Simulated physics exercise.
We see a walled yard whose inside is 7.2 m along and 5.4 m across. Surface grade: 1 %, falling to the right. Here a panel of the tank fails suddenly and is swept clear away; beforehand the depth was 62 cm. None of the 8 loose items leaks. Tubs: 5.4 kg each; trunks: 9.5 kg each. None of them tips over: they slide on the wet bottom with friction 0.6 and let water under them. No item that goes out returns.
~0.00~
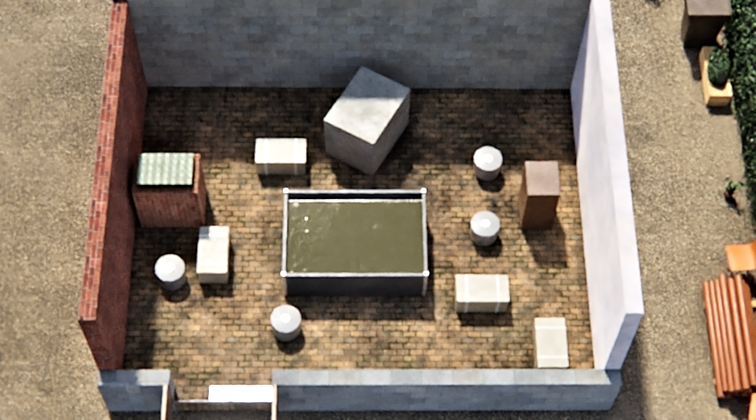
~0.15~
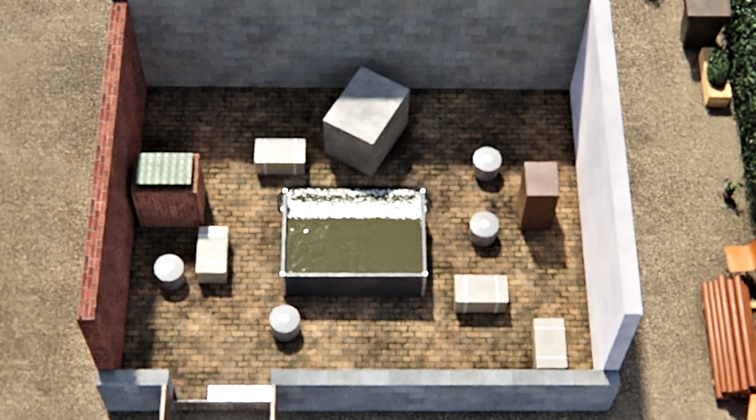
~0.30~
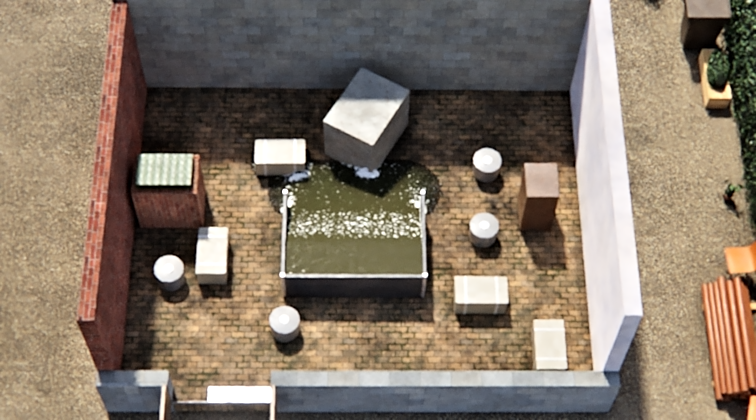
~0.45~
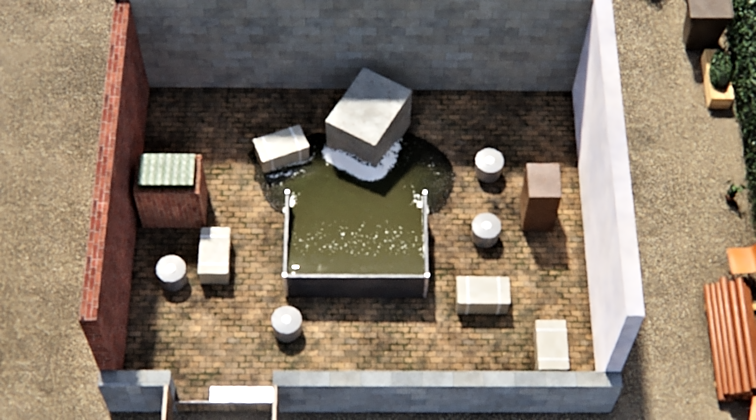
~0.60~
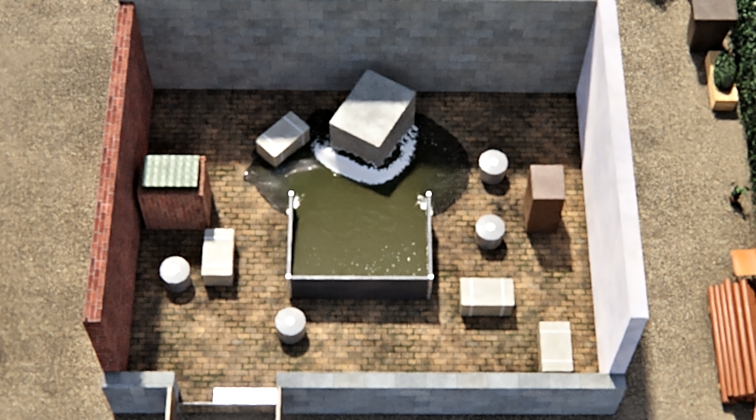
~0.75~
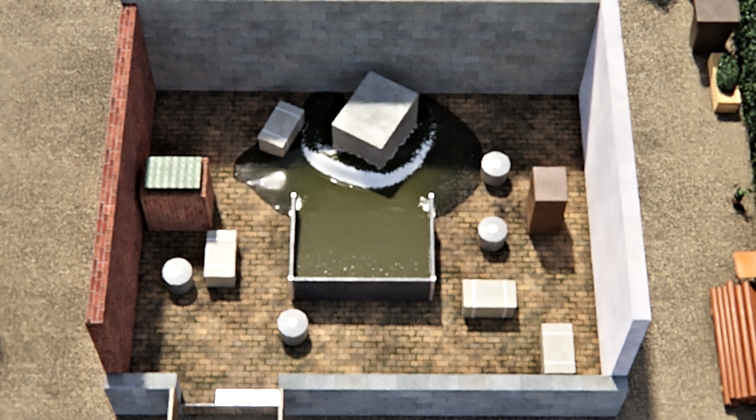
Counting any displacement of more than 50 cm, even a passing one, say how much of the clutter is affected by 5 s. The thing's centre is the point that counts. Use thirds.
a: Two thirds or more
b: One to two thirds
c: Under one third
The answer is c.
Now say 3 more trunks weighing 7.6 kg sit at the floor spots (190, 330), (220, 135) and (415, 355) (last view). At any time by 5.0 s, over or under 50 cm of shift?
In turn: Under, over, less.
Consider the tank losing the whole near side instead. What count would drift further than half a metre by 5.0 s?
Then 5 of them would.
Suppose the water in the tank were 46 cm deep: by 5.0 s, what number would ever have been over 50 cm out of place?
That would give 2.
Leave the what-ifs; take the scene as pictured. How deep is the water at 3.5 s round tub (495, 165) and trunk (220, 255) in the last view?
Close to 10 and 1 centimetres.
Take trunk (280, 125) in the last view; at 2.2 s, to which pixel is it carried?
(180, 108) or thereabouts.
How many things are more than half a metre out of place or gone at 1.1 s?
The answer is 1.
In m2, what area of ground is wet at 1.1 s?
About 11.5 m2 is covered.
After 1.1 s 1 of 8 are over 50 cm from their spots; 0 afloat.
After 2.2 s 1 of 8 are over 50 cm from their spots; 1 afloat.
After 3.5 s 2 of 8 are over 50 cm from their spots; 2 afloat.
After 5.0 s 2 of 8 are over 50 cm from their spots, and 2 have been at some point; 2 afloat.
